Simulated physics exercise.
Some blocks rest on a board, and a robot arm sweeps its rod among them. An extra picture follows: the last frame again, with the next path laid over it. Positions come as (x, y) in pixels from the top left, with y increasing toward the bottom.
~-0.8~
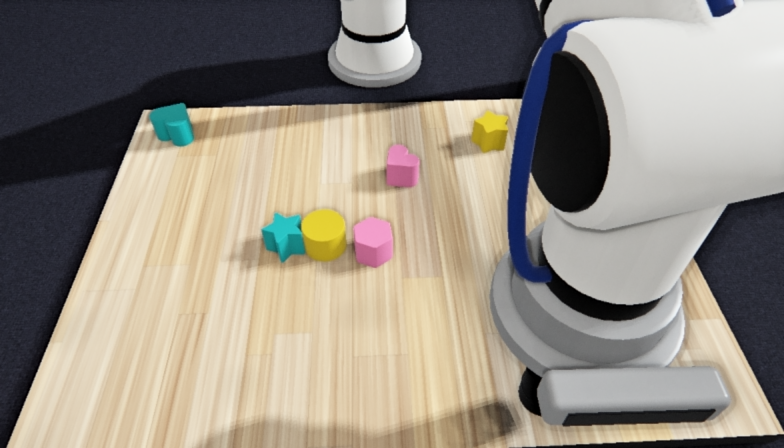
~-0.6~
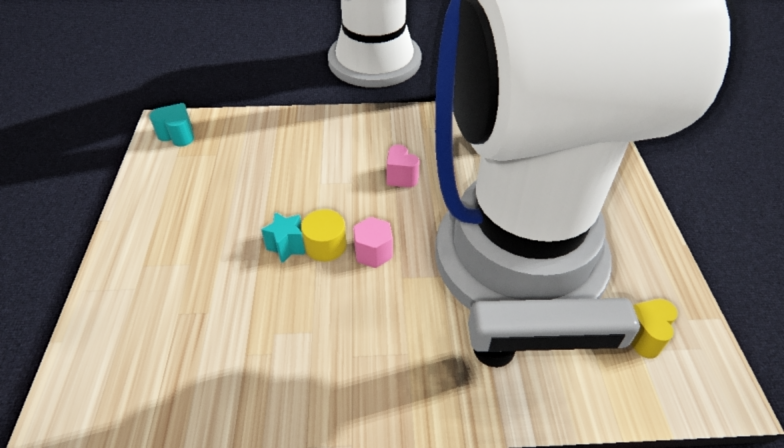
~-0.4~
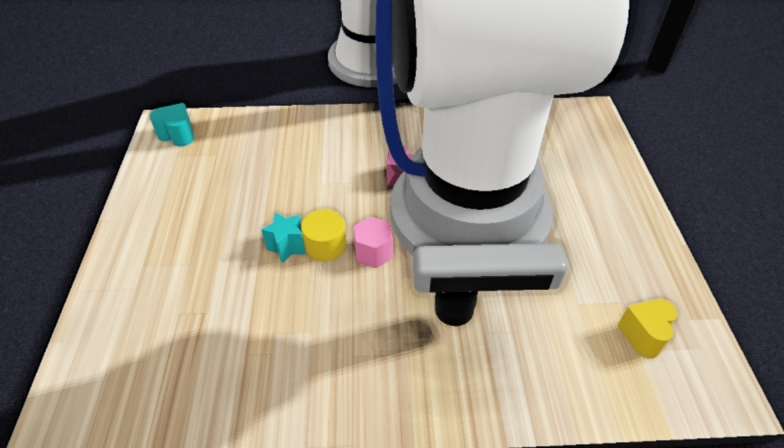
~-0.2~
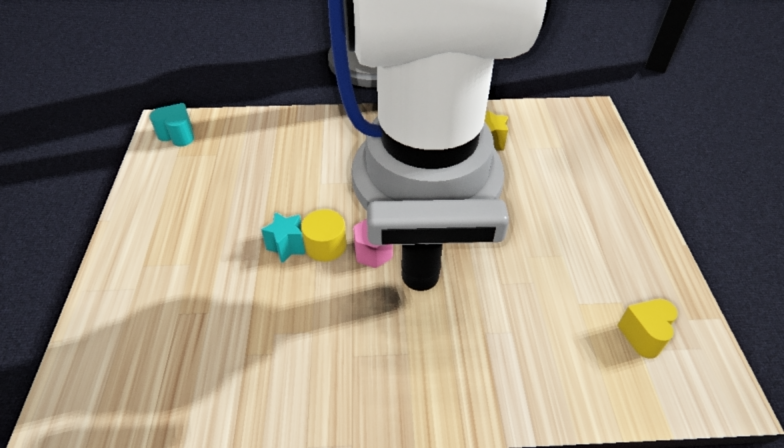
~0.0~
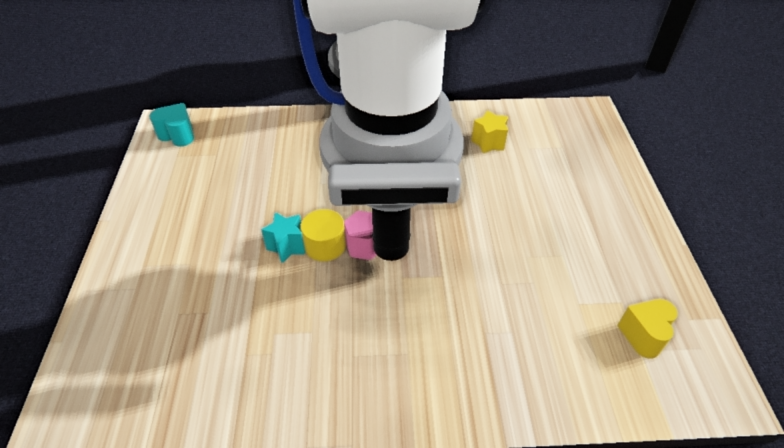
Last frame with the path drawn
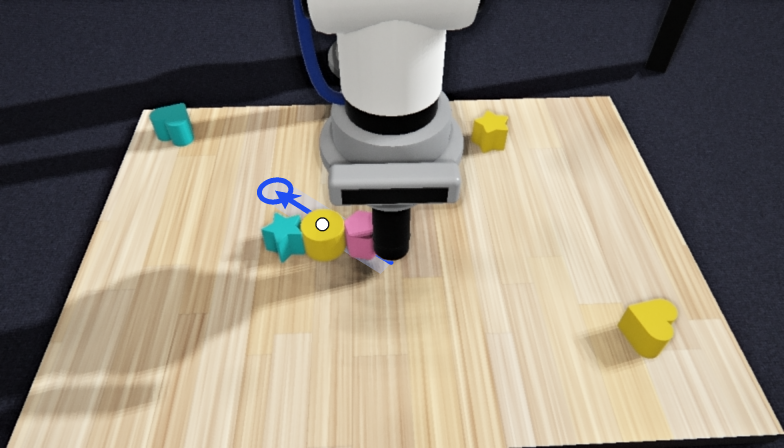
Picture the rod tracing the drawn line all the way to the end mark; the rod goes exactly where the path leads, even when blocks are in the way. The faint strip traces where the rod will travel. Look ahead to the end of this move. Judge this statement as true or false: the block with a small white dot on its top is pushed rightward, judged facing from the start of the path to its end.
Verdict: False.
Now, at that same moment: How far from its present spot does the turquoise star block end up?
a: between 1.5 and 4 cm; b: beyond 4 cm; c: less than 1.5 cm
Answer: A.
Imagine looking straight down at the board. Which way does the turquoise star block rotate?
The answer is counter-clockwise.
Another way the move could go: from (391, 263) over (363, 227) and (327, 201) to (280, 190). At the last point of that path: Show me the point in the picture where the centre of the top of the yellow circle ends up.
Close to (304, 212).
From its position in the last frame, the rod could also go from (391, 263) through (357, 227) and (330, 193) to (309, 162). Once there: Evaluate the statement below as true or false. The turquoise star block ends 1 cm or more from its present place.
My answer: True.
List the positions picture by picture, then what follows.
In the first picture, lower end of the rod (540, 396), tops of blocks, turquoise star block (283, 226), yellow circle (323, 225), pink hexagonal block (373, 232).
In the second picture, rod (493, 350), blocks as before.
In the third picture, rod (454, 311), blocks as before.
In the fourth picture, rod (420, 277), blocks as before.
In the fifth picture, rod (391, 248), turquoise star block (283, 226), yellow circle (322, 224), pink hexagonal block (364, 224).
The drawn path runs from (391, 263) directly to (275, 191); the dot is on the yellow circle.
On the path given first. One third of the way, rod (347, 222); turquoise star block (272, 227), turned 25° anticlockwise; yellow circle (305, 211); pink hexagonal block (338, 192), turned 25° clockwise.
Two thirds of the way, rod (308, 198); turquoise star block (259, 229), turned 70° anticlockwise; yellow circle (270, 202); pink hexagonal block (325, 171), turned 80° clockwise.
At the end, rod (272, 176); turquoise star block (259, 230), turned 70° anticlockwise; yellow circle (257, 199); pink hexagonal block (325, 170), turned 85° clockwise.
